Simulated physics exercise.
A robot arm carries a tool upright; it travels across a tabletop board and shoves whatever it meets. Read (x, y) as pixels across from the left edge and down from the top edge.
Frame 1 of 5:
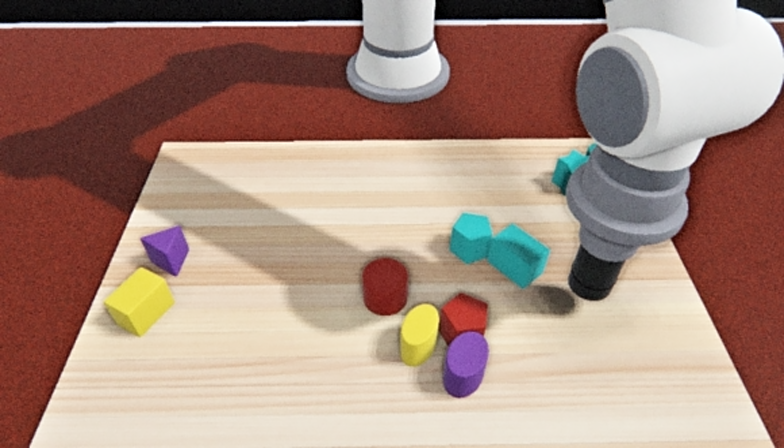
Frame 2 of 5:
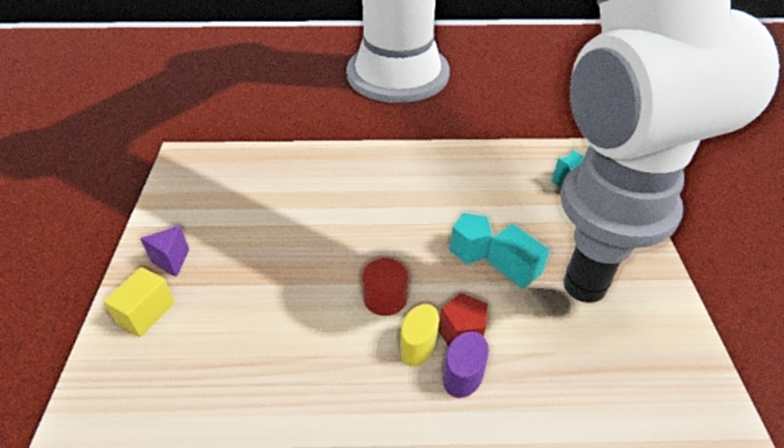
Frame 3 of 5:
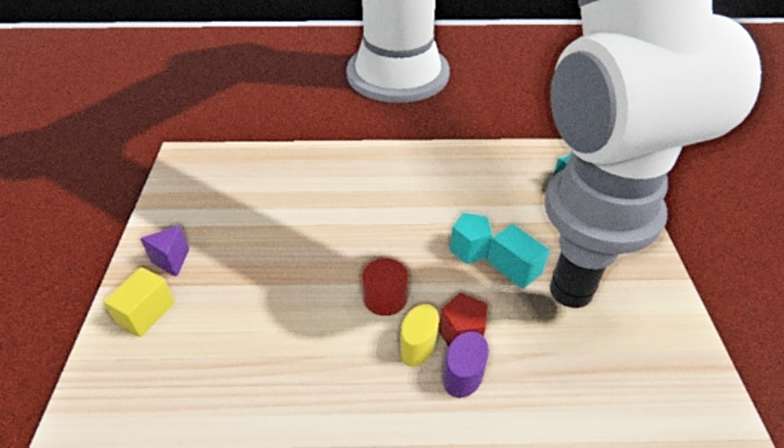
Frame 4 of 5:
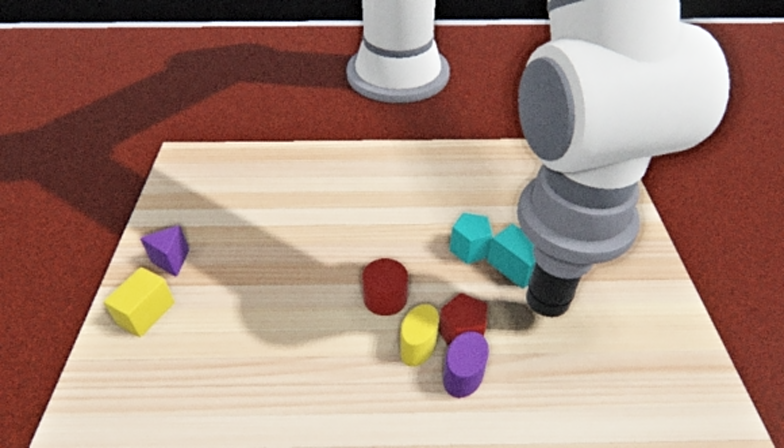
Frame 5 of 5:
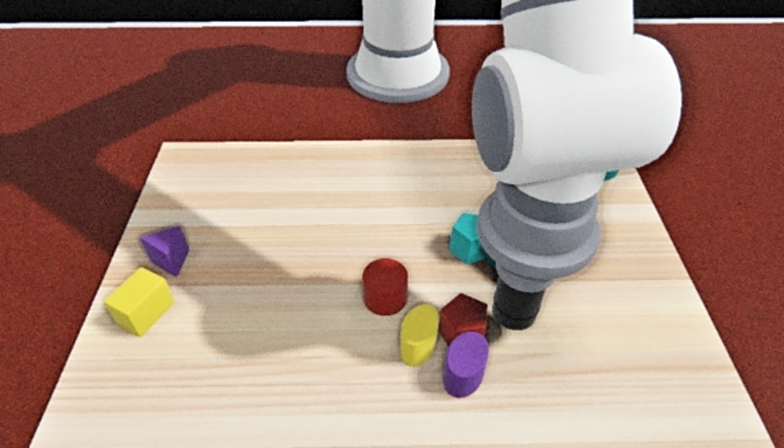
In the video, a white and gray robot arm with a black tip moves left and slightly toward the viewer over a wooden board, passing in front of teal blocks, while the scattered red, yellow, purple and teal blocks stay still.
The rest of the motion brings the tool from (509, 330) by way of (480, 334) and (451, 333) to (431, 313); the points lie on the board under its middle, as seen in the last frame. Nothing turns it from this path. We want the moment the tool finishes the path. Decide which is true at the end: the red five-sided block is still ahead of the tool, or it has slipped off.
Gone from the front.
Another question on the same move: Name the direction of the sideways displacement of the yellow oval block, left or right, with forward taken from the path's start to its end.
Out to the left.
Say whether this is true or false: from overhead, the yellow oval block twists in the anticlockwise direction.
Verdict: True.
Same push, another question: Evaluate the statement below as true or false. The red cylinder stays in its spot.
False - the claim does not hold.
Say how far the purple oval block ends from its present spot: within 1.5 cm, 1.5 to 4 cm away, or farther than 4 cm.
Answer: Less than 1.5 cm.
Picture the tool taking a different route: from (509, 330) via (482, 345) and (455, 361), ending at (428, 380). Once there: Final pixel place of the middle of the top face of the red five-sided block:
For the centre of its top, I'd go with (427, 310).
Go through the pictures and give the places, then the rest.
The first picture shows tip of the tool at (589, 286), middles of tops, red cylinder at (385, 274), yellow oval block at (420, 323), red five-sided block at (466, 311), purple oval block at (468, 353).
The second picture shows tool at (584, 287), nothing pushed.
The third picture shows tool at (571, 292), nothing pushed.
The fourth picture shows tool at (547, 301), nothing pushed.
The fifth picture shows tool at (514, 313), red cylinder at (385, 274), yellow oval block at (420, 323), red five-sided block at (466, 311), purple oval block at (468, 353).
The first path, step by step. Halfway along, tool at (468, 319); yellow oval block at (396, 327), turned 50° anticlockwise; red five-sided block at (425, 306); purple oval block at (464, 356).
At the end, tool at (433, 296); red cylinder at (367, 267); yellow oval block at (378, 329), turned 75° anticlockwise; red five-sided block at (392, 299), turned 30° anticlockwise; purple oval block at (464, 356).
